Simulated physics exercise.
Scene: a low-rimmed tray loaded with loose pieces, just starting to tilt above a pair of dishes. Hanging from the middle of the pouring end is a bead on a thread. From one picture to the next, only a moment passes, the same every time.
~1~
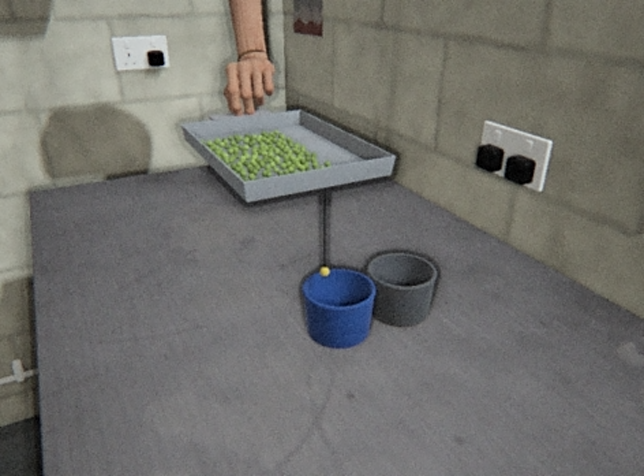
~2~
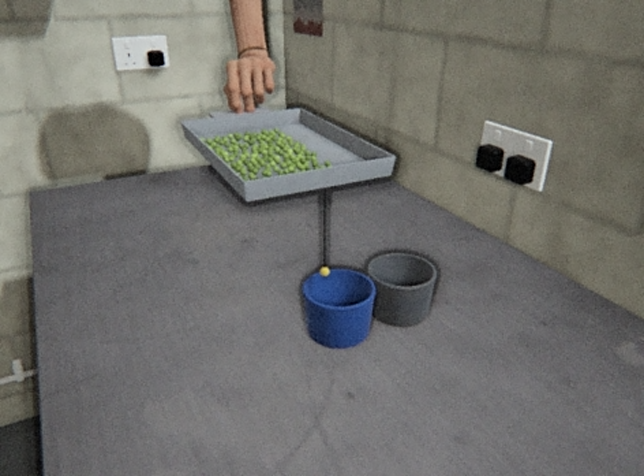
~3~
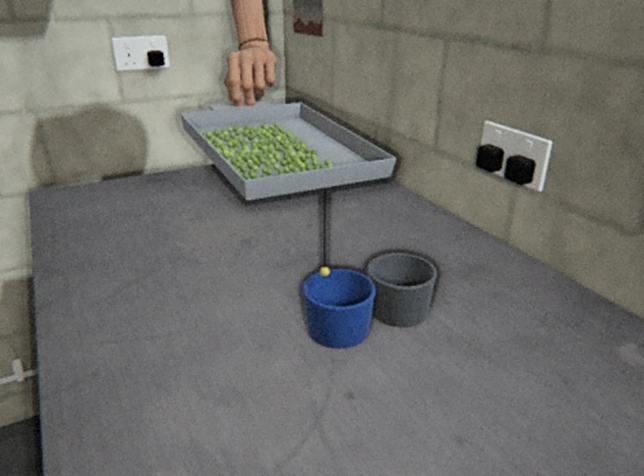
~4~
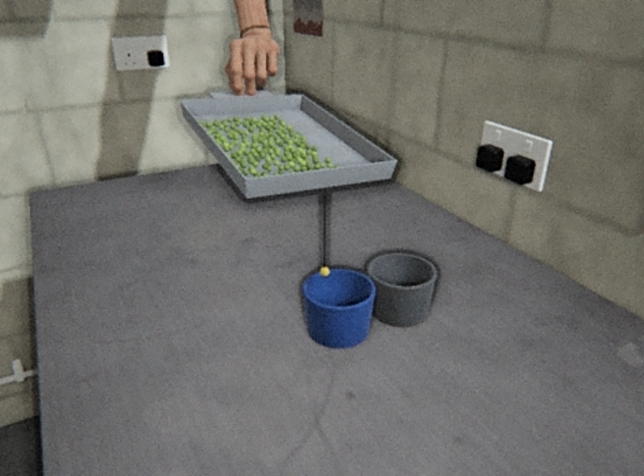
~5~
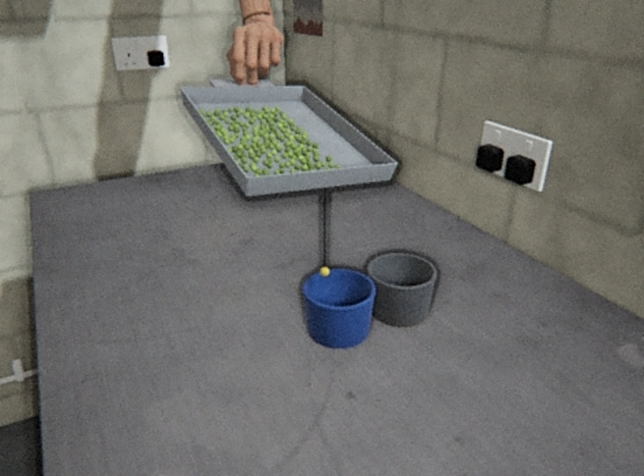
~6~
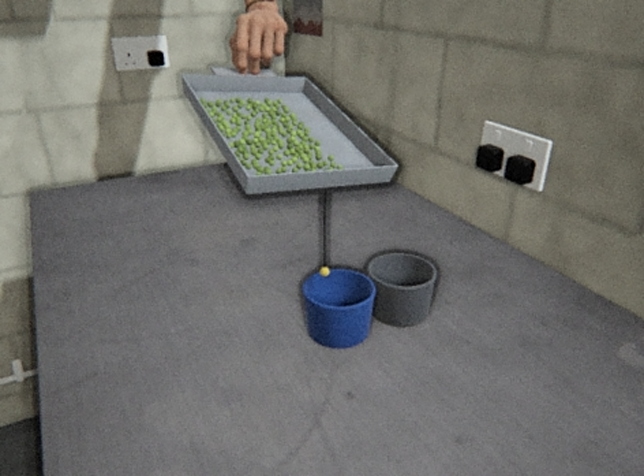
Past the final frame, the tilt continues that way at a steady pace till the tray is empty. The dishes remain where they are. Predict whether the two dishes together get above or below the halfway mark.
Above.
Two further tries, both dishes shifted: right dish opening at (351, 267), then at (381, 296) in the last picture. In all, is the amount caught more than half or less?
In turn: Below a half; below a half.
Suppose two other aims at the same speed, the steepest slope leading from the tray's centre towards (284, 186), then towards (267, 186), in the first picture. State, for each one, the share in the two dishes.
About 0 % and 0 %.
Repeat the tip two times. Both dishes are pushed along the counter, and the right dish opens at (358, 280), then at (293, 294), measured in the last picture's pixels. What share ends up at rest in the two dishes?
About 40 and 0 per cent respectively.
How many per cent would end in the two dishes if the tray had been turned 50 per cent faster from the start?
I'd say 80 percent or thereabouts.
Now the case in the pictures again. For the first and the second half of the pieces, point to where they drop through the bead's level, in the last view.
First near (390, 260), later near (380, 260).
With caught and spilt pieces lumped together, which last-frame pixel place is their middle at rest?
Around (401, 308).
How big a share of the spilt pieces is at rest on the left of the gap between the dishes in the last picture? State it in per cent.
Close to 10 per cent of the spill, I think.
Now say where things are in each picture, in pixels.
The first frame shows corners of the pouring end at (246, 181) and (392, 156), level; middle of the load at (265, 157), dried peas; left dish at (356, 323); right dish at (420, 302); bead on its thread at (325, 272).
The second frame shows corners of the pouring end at (246, 181) and (392, 156), level; middle of the load at (265, 156).
The third frame shows corners of the pouring end at (247, 179) and (392, 158), tipped barely, lowest at the right corner; middle of the load at (265, 152).
The fourth frame shows corners of the pouring end at (248, 178) and (393, 160), tipped a little, lowest at the right corner; middle of the load at (265, 146).
The fifth frame shows corners of the pouring end at (249, 176) and (394, 162), tipped a little, lowest at the right corner; middle of the load at (266, 140).
The sixth frame shows corners of the pouring end at (250, 175) and (394, 165), tipped clearly, lowest at the right corner; middle of the load at (268, 135); left dish at (356, 323); right dish at (420, 302).
Soon after the last picture, tray tipped steeply; all on the tray.
A little later, tray tipped right over; nearly all on the tray; a stray few in the right dish; a stray few outside both; a stray few in the air.
Later still, tray tipped past a quarter turn; a small part in the left dish; most in the right dish; about a quarter outside both.
At rest, tray tipped past a quarter turn; a small part in the left dish; most in the right dish; about a quarter outside both.
